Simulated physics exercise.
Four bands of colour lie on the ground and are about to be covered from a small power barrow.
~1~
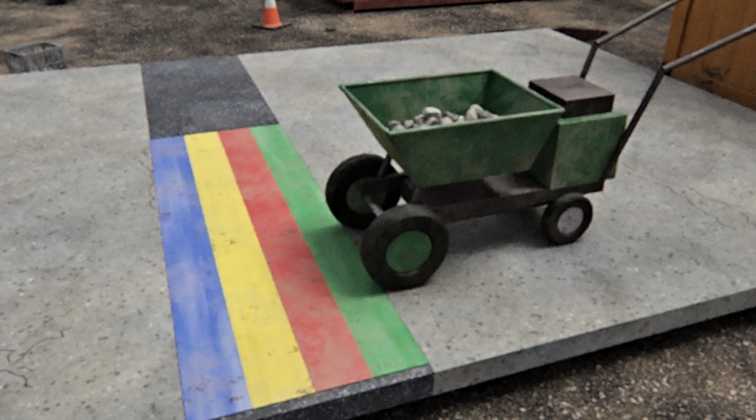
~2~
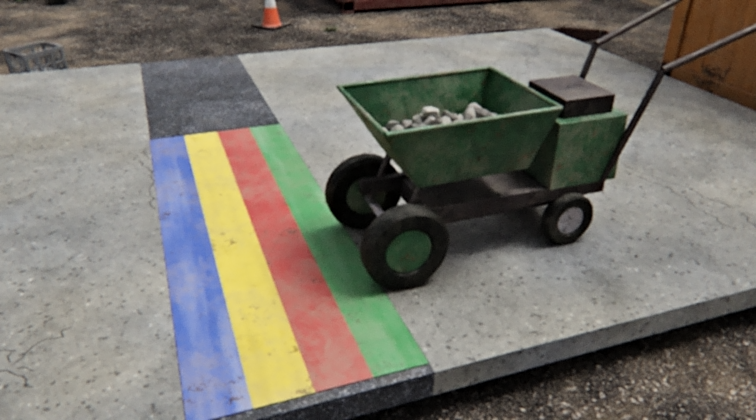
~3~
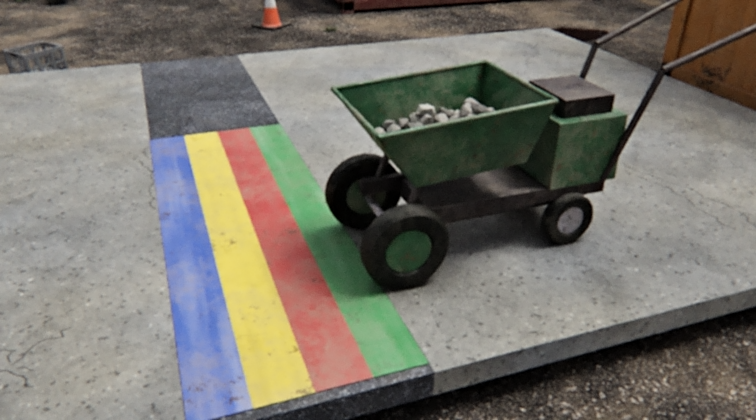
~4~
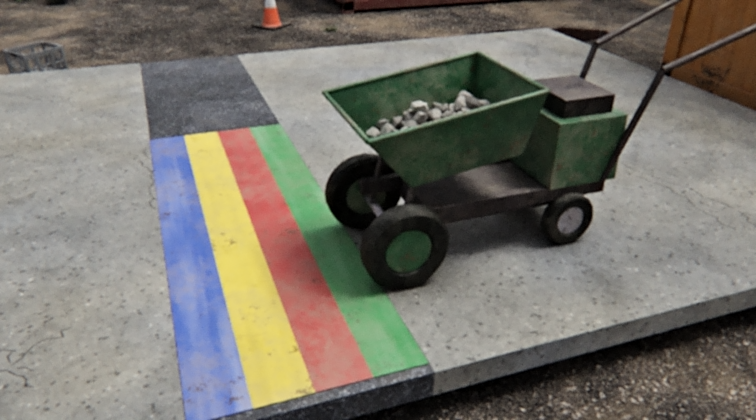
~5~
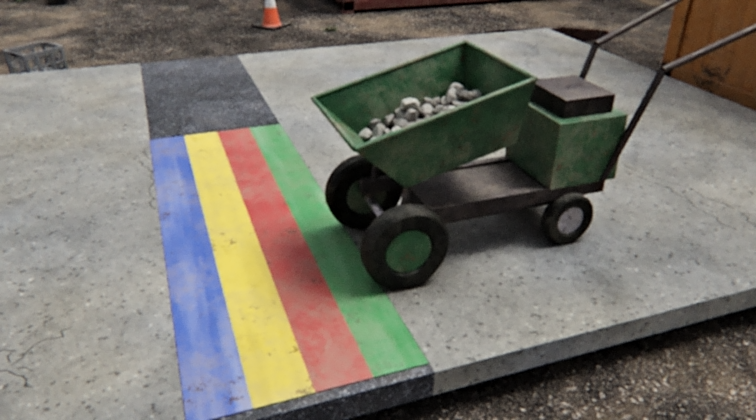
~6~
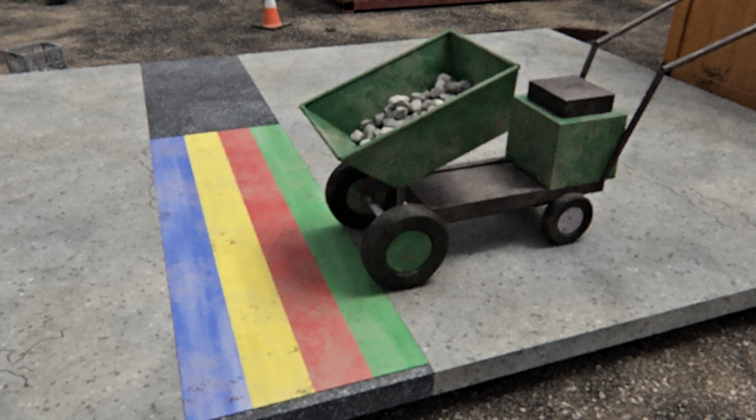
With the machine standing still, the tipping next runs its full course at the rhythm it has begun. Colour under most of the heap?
Yellow.
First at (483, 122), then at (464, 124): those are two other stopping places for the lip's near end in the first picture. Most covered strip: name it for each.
First attempt: Green. Second attempt: That red strip.
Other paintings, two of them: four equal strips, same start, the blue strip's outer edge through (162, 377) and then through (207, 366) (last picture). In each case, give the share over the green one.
First case 0 per cent, second case 0 per cent.
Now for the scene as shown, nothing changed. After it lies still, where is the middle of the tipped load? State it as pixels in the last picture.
Roughly at pixel (223, 280).
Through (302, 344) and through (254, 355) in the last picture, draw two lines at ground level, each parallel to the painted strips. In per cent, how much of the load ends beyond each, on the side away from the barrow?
Estimate: 90 % and 50 %, respectively.
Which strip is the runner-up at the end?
Second: The blue strip.
Soon, skip tipped steeply; all in the skip.
A while on, skip tipped right over; nearly all in the skip; a stray few over the yellow strip.
Towards the end, skip tipped right over; about a quarter in the skip; about a third over the yellow strip; about a quarter over the blue strip; a small part off the paint.
Finally, skip tipped right over; a stray few in the skip; none over the green strip; a small part over the red strip; about half over the yellow strip; about a third over the blue strip; a small part off the paint.
